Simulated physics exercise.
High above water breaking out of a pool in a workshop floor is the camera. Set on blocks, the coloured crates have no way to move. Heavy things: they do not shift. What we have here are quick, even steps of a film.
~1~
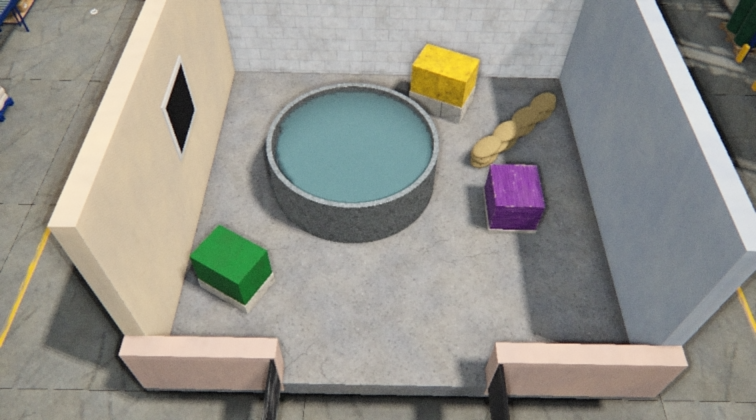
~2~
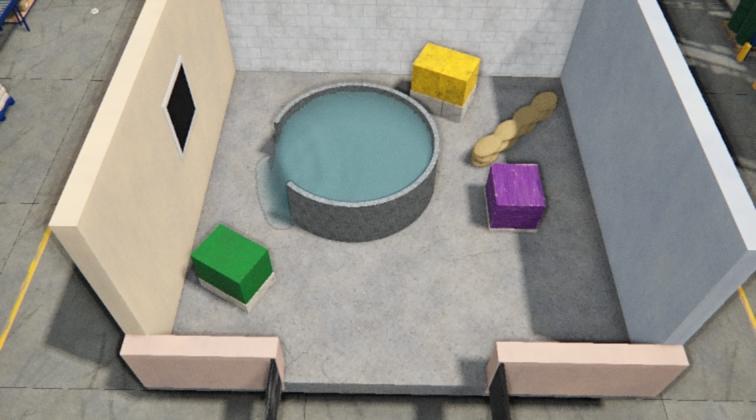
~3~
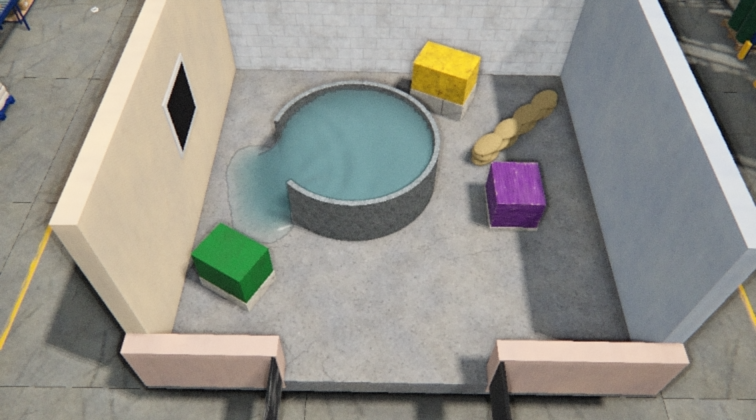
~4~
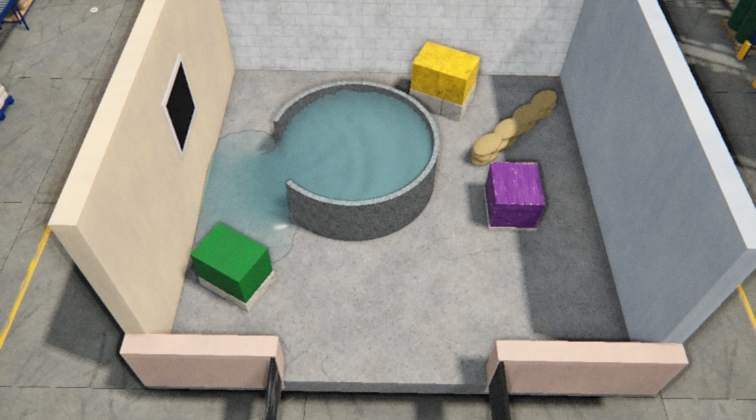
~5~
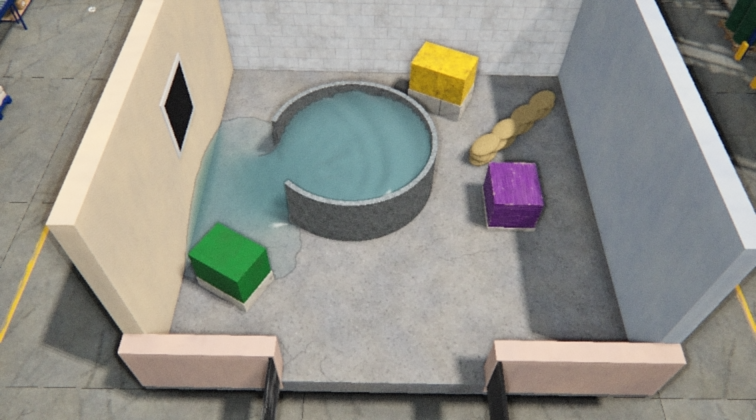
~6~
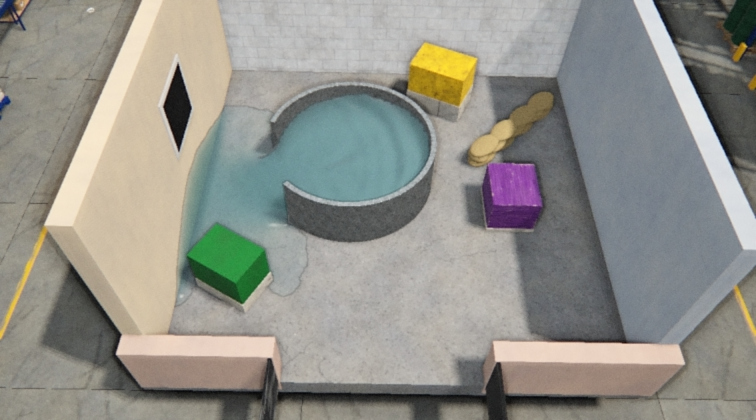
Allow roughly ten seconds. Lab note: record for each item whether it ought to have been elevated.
In the end the purple crate is caught. The yellow crate is missed. The green crate is caught.
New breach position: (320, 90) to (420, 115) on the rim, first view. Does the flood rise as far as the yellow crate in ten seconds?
Looking at the yellow, it is hit.
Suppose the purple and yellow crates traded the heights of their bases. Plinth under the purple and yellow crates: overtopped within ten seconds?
Result - purple crate: Untouched; yellow crate: Hit.
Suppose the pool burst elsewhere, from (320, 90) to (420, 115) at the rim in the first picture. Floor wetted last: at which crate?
My answer: The crate marked green.
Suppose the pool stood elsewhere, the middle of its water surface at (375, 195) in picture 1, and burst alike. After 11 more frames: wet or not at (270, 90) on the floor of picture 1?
That spot: Swamped.
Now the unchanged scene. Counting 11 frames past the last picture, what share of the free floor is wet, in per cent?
About 40 percent.
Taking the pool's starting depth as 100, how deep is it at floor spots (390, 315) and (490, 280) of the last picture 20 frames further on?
Taking them in turn: 14 in a hundred, then 10 in a hundred.
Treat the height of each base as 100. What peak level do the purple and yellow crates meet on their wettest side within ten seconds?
250 %, then 70 %.
A moment on, water covers 20 % of the floor; the purple crate not reached, the yellow crate not reached, the green crate water round its plinth.
Next, water covers 40 % of the floor; the purple crate not reached, the yellow crate not reached, the green crate water round its plinth.
Then, water covers 75 % of the floor; the purple crate water round its plinth, the yellow crate water round its plinth, the green crate water round its plinth.
Later, water covers 95 % of the floor; the purple crate water round its plinth, the yellow crate water round its plinth, the green crate water round its plinth.
In the end, water covers 100 % of the floor; the purple crate was topped, the yellow crate stayed above the water, the green crate was topped.
